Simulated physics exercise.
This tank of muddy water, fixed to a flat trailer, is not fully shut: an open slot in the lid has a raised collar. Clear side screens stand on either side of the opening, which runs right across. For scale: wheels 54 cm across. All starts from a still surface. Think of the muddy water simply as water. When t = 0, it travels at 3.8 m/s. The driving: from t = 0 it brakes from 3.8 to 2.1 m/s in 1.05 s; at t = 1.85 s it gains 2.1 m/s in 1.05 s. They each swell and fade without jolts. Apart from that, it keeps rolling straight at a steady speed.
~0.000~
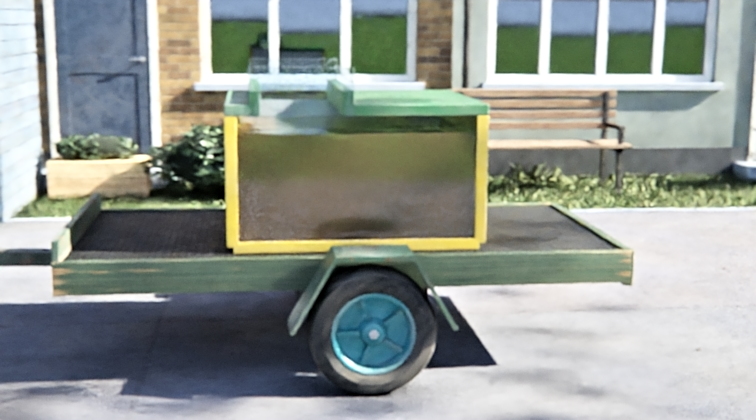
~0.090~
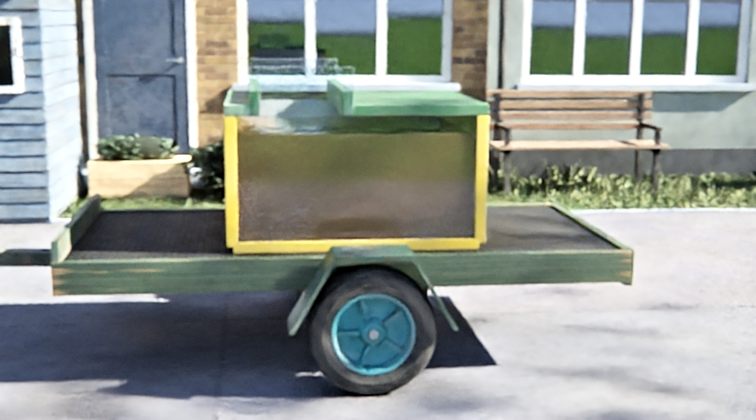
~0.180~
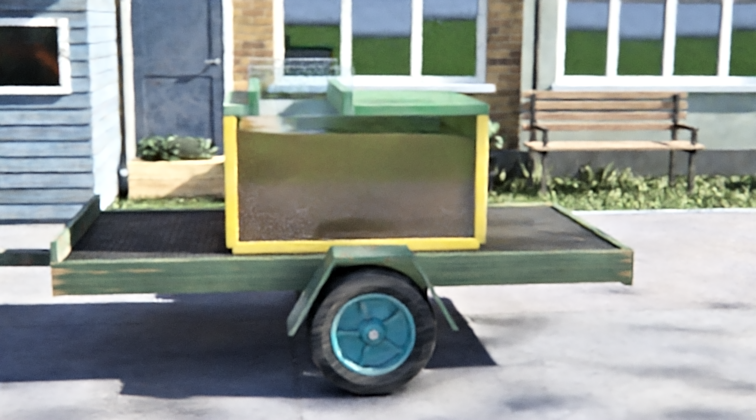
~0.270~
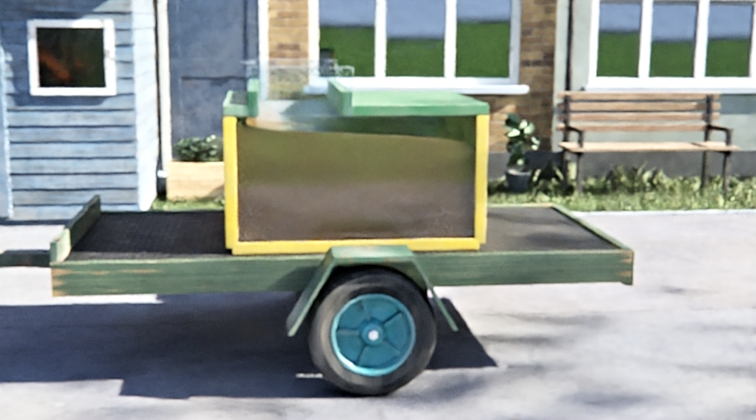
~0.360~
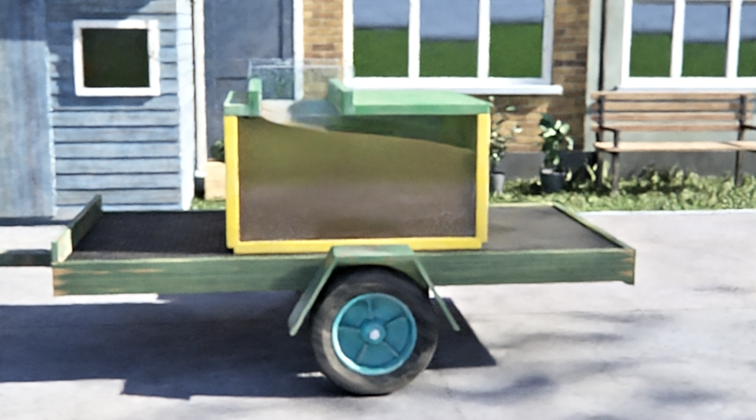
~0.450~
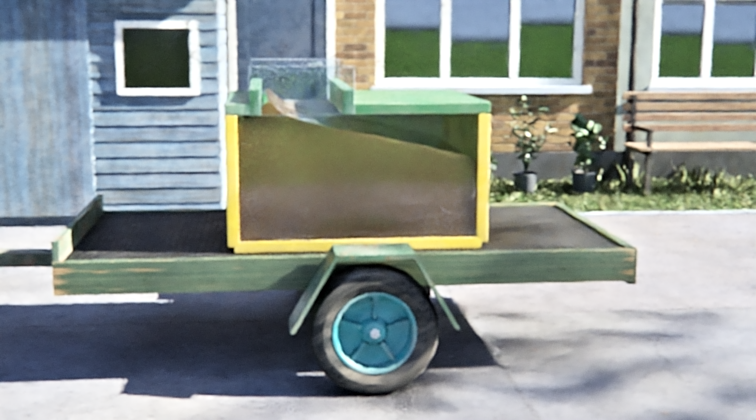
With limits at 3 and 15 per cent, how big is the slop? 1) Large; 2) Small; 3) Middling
2, small.
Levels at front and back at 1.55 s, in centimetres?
It reads roughly 38 cm up front and 50 cm at the back.
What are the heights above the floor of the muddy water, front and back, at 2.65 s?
The level sits near 30 cm in front and near 52 cm behind.
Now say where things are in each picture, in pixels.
The first frame shows level at the front (256, 138); level at the back (453, 137); the front is on the left; the opening runs from (342, 107) to (261, 107); a wheel hub at (375, 337).
The second frame shows level at the front (256, 138); level at the back (453, 137).
The third frame shows level at the front (255, 135); level at the back (452, 139).
The fourth frame shows level at the front (255, 130); level at the back (452, 144).
The fifth frame shows level at the front (256, 121); level at the back (453, 150).
The sixth frame shows level at the front (256, 118); level at the back (454, 156); a wheel hub at (376, 336).
By 1.55 s the surface stands 38 cm on the front, 50 cm on the back; there is no loss.
By 2.65 s the surface stands 30 cm on the front, 52 cm on the back; there is no loss.
By 3.70 s the surface stands 46 cm on the front, 45 cm on the back; there is no loss.
By 5.78 s there is no loss.
